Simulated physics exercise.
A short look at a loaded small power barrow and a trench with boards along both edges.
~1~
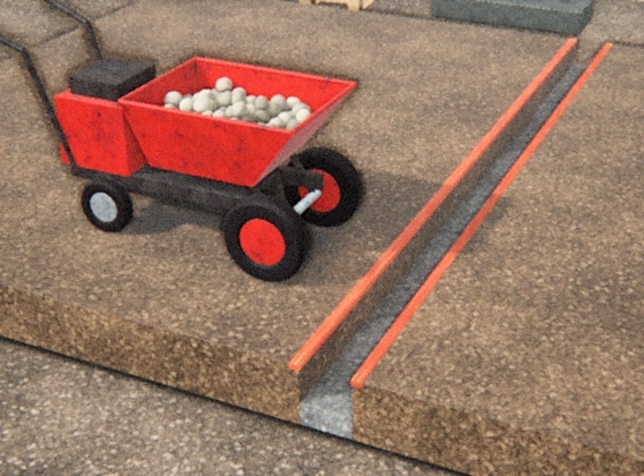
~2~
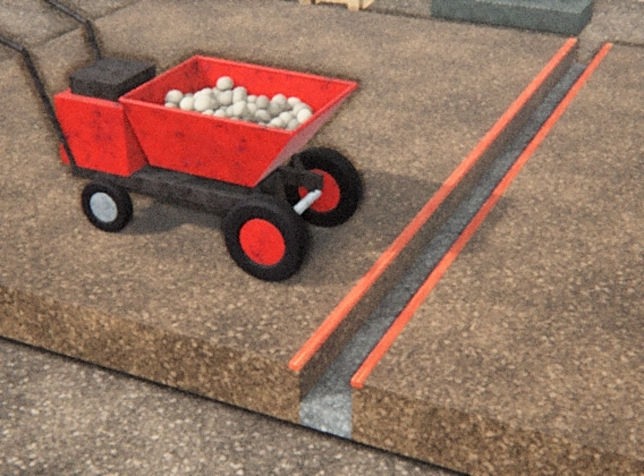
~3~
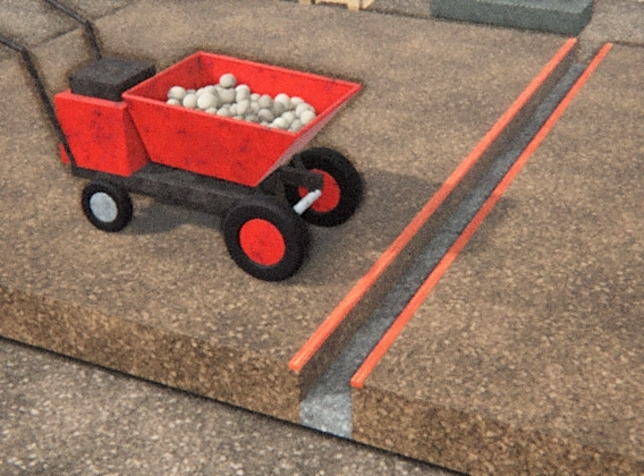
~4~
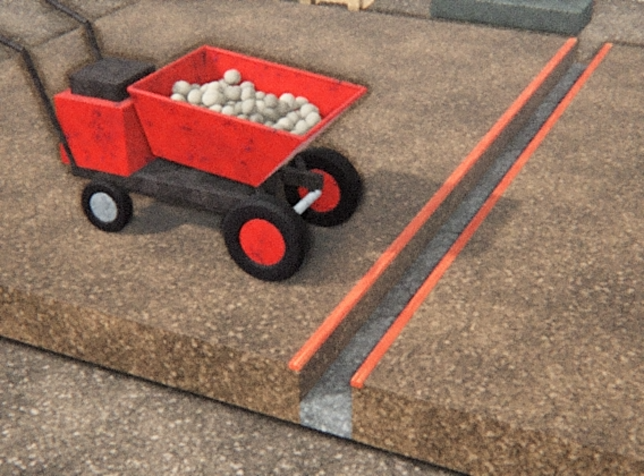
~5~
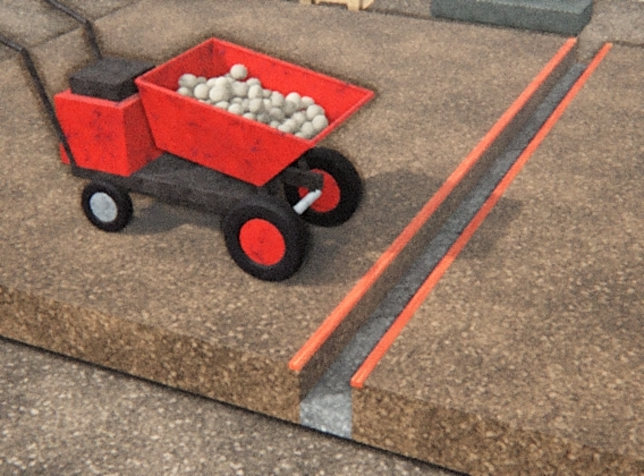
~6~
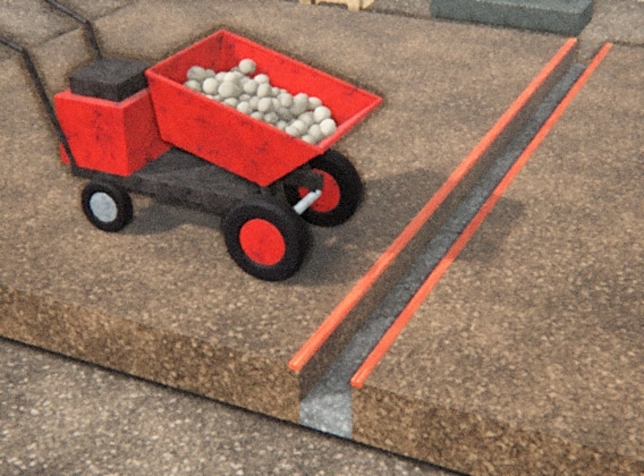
The red skip of a small barrow, loaded with pale pebbles, tilts gradually to the right.
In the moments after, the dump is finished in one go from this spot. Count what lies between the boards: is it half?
In the trench: Under half.
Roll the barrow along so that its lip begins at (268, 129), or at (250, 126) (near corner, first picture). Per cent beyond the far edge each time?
In turn 30 and 20 in a hundred.
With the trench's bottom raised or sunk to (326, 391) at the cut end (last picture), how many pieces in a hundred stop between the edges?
Roughly 20 in a hundred.
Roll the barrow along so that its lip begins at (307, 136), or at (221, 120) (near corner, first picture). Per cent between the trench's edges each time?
In turn 0 and 60 in a hundred.
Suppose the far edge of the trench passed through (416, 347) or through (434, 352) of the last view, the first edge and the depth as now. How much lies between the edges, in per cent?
In turn 70 and 90 in a hundred.
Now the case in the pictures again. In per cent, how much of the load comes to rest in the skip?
About 5 per cent.
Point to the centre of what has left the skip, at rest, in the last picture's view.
At about (456, 278).
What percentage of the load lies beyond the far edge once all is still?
Close to 65 per cent.
Just after the last frame, skip tipped steeply; every one in the skip.
A moment on, skip tipped right over; the larger part in the skip; about a tenth in or heaped over the trench; about a tenth beyond it; just a few falling.
Further on, skip tipped right over; about a tenth in the skip; roughly a quarter in or heaped over the trench; roughly two thirds beyond it.
When it is over, skip tipped right over; just a few in the skip; roughly a third in or heaped over the trench; roughly two thirds beyond it.
